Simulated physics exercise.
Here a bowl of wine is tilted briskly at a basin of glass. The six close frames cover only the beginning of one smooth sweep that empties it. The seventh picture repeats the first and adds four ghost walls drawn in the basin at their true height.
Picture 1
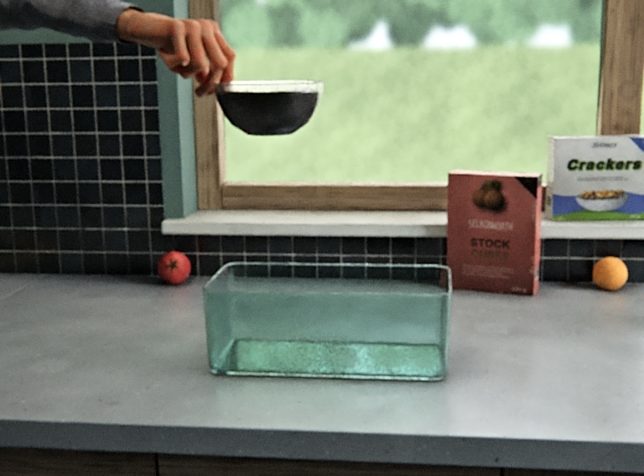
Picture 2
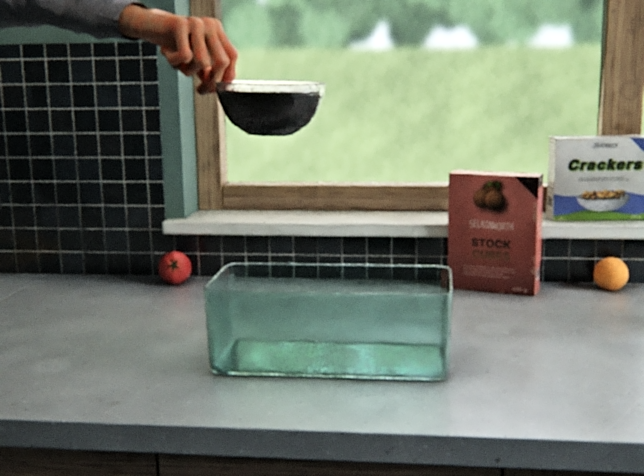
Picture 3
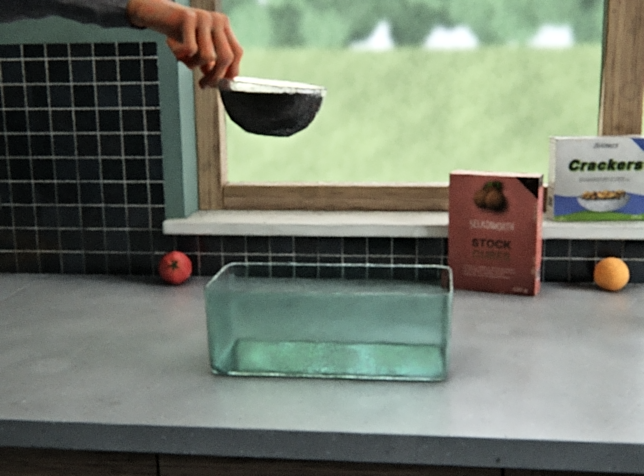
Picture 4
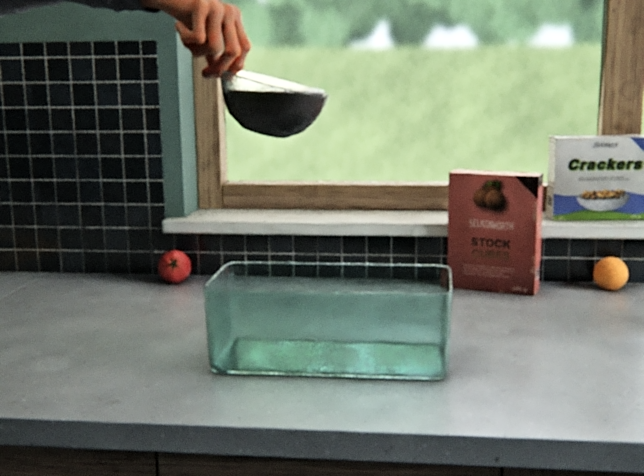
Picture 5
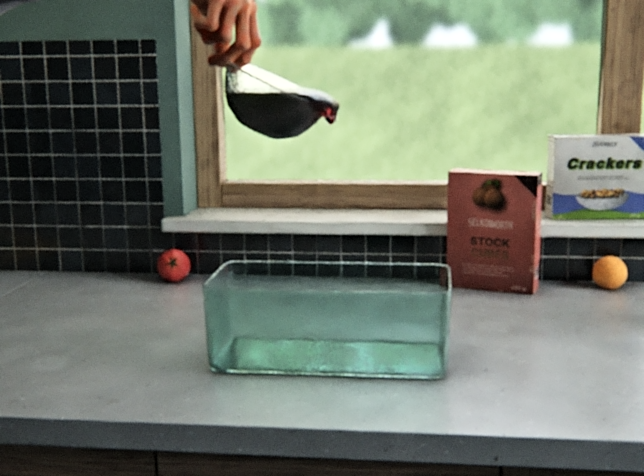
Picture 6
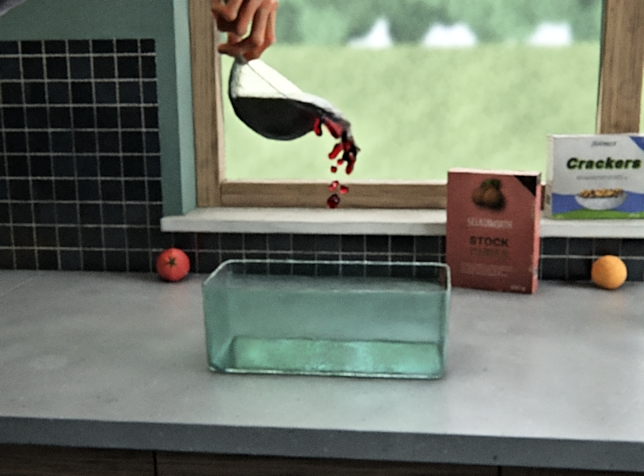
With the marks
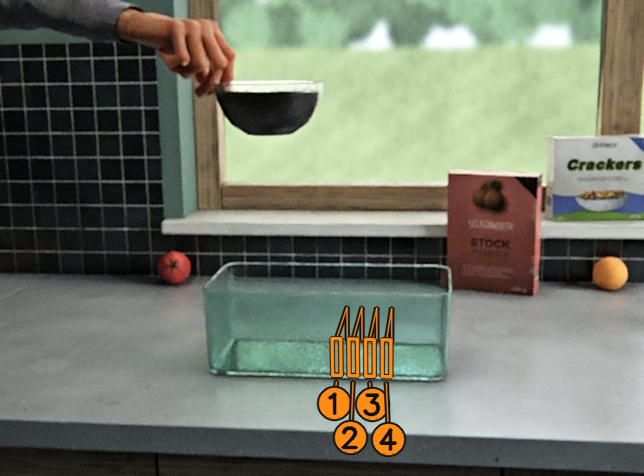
On a grey kitchen counter by a window, a glass basin sits between a tomato and boxes while a hand above it briskly tilts a dark bowl rightward, and dark red wine runs over the lip and drops through the air.
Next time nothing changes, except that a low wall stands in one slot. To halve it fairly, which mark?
4 is best.
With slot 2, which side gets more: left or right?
The right one.
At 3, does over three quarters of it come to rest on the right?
No, it does not.
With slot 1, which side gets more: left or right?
The right side.
On the marked copy, 1 at (336, 381); 2 at (353, 381); 3 at (369, 382); 4 at (386, 382).
With 1, about 9 % ends left of the wall and 89 % right of it.
With 2, about 16 % ends left of the wall and 82 % right of it.
With 3, about 30 % ends left of the wall and 69 % right of it.
With 4, about 49 % ends left of the wall and 49 % right of it.
